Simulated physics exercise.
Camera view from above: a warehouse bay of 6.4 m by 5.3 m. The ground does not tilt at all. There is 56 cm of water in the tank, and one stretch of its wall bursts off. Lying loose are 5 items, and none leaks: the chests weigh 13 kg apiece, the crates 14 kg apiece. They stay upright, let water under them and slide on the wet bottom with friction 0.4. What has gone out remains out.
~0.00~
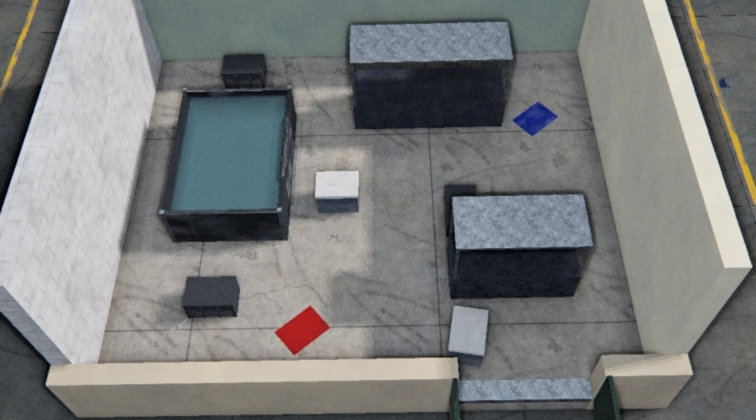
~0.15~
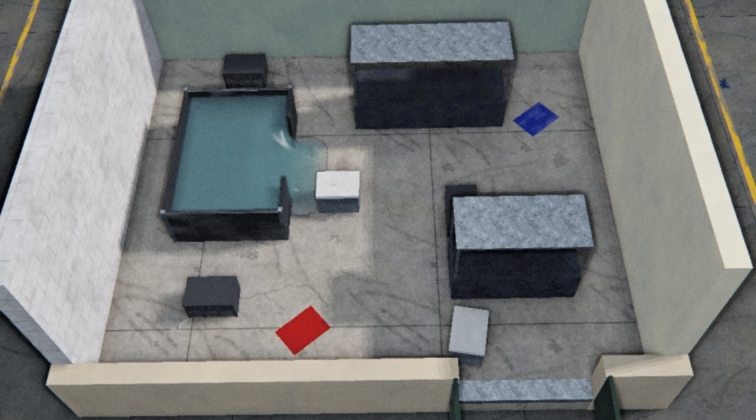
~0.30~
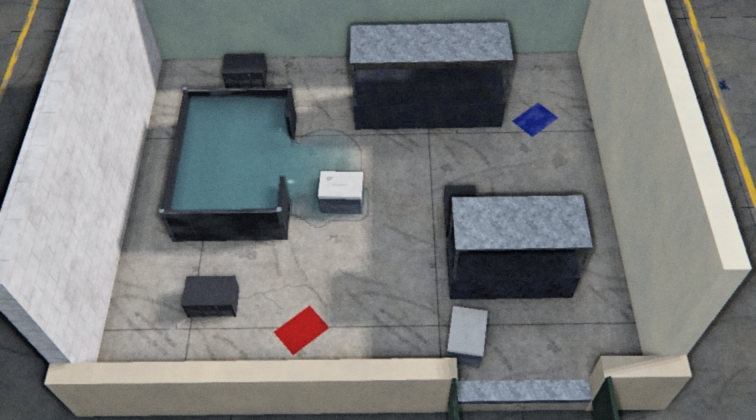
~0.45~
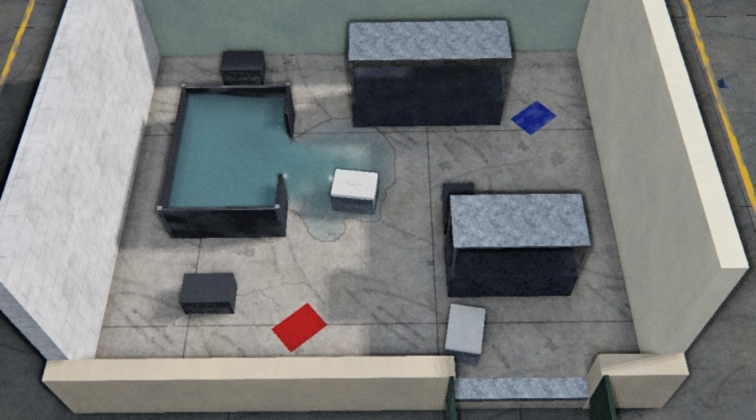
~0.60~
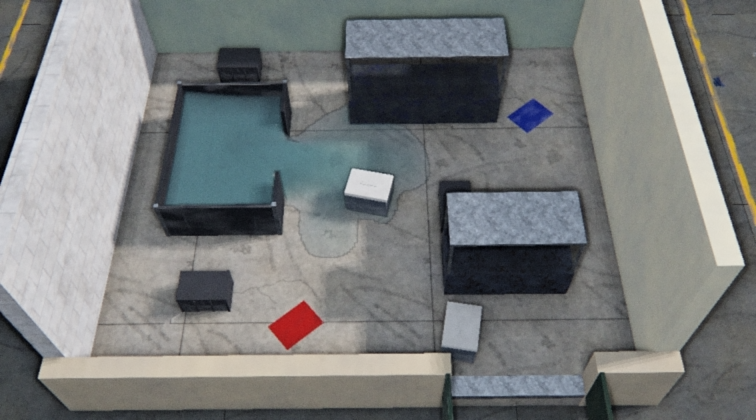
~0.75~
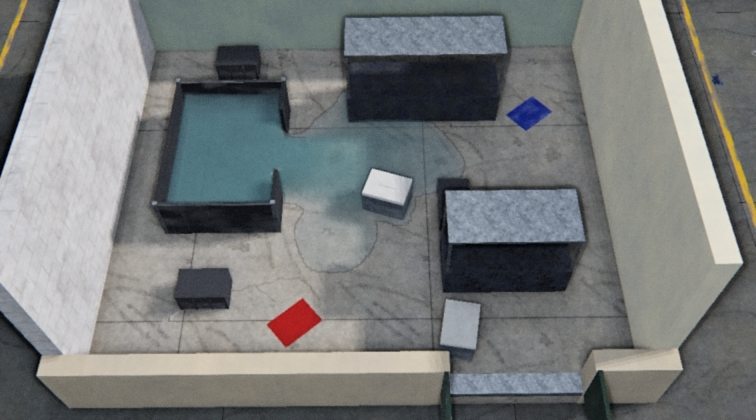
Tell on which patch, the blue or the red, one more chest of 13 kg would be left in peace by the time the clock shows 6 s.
On the red patch it would be left in peace.
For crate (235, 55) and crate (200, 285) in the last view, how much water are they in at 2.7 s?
Roughly 1 and 0 cm.
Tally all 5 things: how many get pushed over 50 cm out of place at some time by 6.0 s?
I count 2 of them.
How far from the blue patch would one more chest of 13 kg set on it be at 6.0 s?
Around 80 centimetres from the patch.
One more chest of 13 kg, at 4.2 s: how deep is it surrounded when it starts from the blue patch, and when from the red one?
Around 5 cm for the first start, around 2 cm for the second.
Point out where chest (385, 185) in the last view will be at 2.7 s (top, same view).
Look about (561, 188).
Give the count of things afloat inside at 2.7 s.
Count: 2.
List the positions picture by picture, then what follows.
In the first frame, a chest at (337, 184), on the bottom; a crate at (209, 291) rests on the ground; the blue patch at (535, 119); the red patch at (302, 330); 2.7 m2 under water; 0 of 5 have shifted.
In the second frame, a chest at (338, 184), on the bottom; a crate at (210, 291), on the bottom; the blue patch at (536, 119); the red patch at (303, 330); water covers 3.2 m2; 0 of 5 have shifted.
In the third frame, a chest at (341, 184) rests on the ground, 5 cm from its start; a crate at (209, 291) rests on the ground; the blue patch at (535, 120); the red patch at (302, 330); 3.8 m2 under water; 1 of 5 have shifted.
In the fourth frame, a chest at (354, 183) rests on the ground, 26 cm from its start; a crate at (207, 288) rests on the ground; the blue patch at (534, 118); the red patch at (299, 327); water covers 4.6 m2; 1 of 5 have shifted.
In the fifth frame, a chest at (369, 184), on the bottom, 49 cm from its start; a crate at (203, 285), on the bottom; the blue patch at (530, 116); the red patch at (296, 325); 5.5 m2 under water; 1 of 5 have shifted.
In the sixth frame, a chest at (387, 186) rests on the ground, 76 cm from its start; a crate at (202, 283), on the bottom; the blue patch at (529, 113); the red patch at (295, 323); 6.6 m2 under water; 1 of 5 have shifted.
After 1.2 s on blue it would be 0 cm off in 1 cm of water; on red it would be 0 cm off in 0 cm of water.
After 2.7 s on blue it would be 51 cm off in 4 cm of water; on red it would be 0 cm off in 0 cm of water.
After 4.2 s on blue it would be 69 cm off in 5 cm of water; on red it would be 0 cm off in 2 cm of water.
After 6.0 s on blue it would be 76 cm off in 7 cm of water; on red it would be 0 cm off in 2 cm of water.
